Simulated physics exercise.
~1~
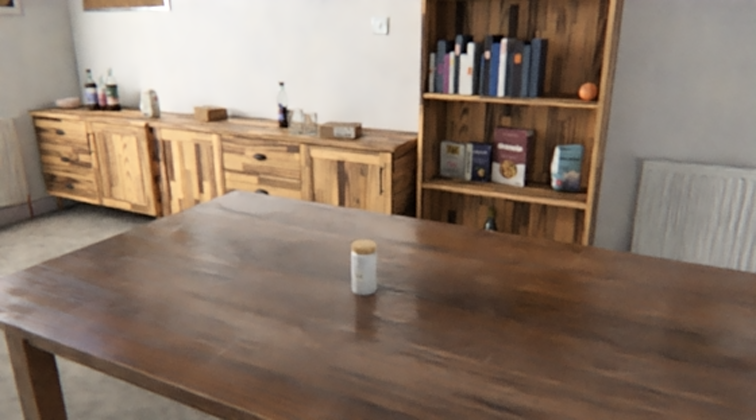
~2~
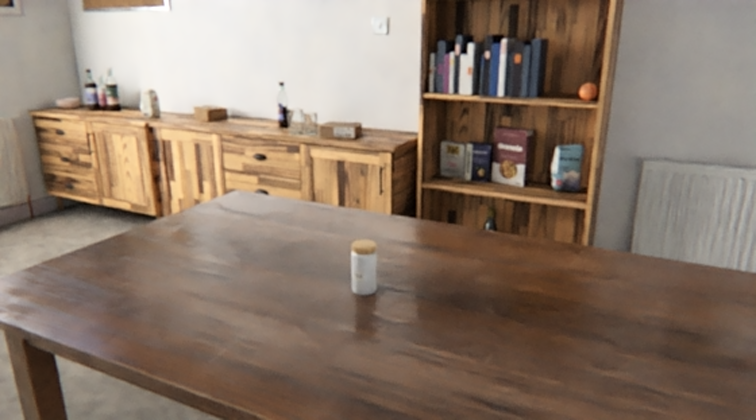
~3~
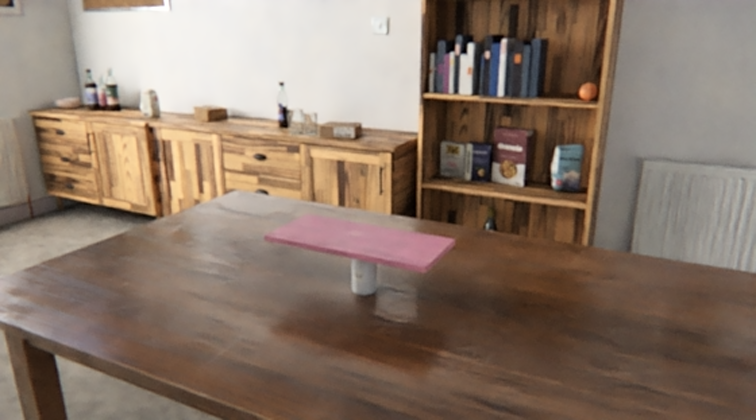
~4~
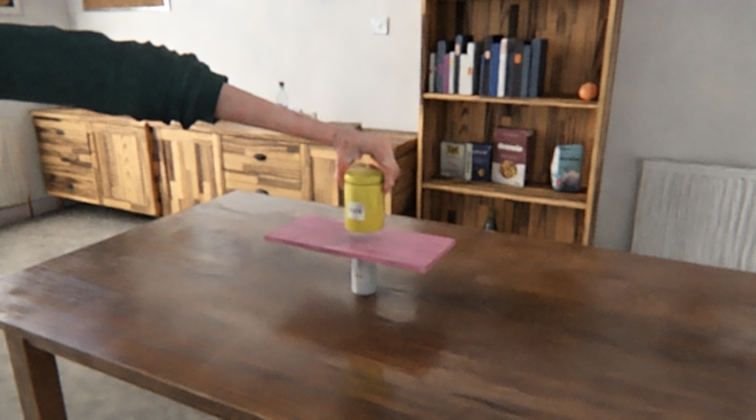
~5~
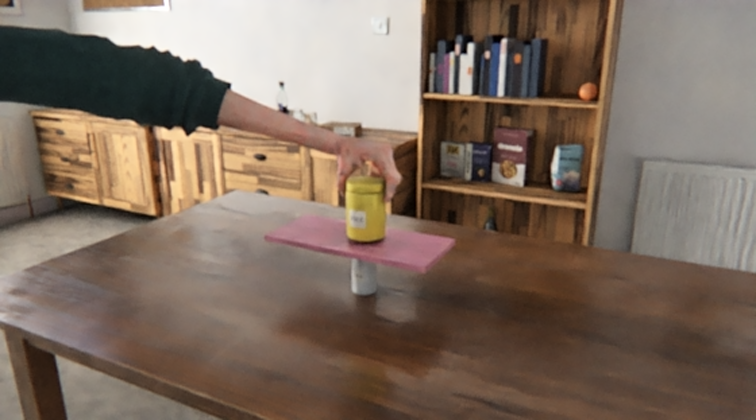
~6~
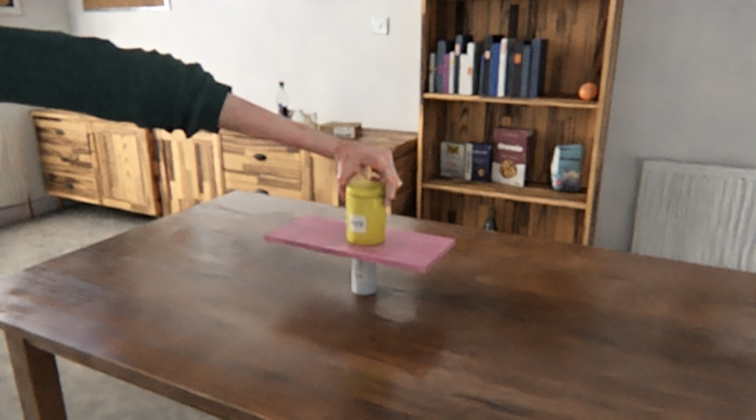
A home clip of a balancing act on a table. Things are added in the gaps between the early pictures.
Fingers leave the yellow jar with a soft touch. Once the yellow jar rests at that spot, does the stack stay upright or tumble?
My guess is the stack will stay standing.
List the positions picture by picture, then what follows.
In the first frame, the last thing is not in view yet.
In the second frame, the last thing is not in view yet.
In the third frame, the last thing is not in view yet; pink board (359, 240).
In the fourth frame, still above its spot; yellow jar (365, 200); pink board (359, 240).
In the fifth frame, still above its spot; yellow jar (366, 208); pink board (359, 240).
In the sixth frame, set down, still held; yellow jar (366, 212); pink board (359, 240).
Then, 0.20 s after the last picture, nothing has stirred.
Then, 0.60 s after the last picture, yellow jar resting near (366, 213).
At rest, all 3 in place. Seen from the same camera at the end, yellow jar near (366, 213). The stack stays up.
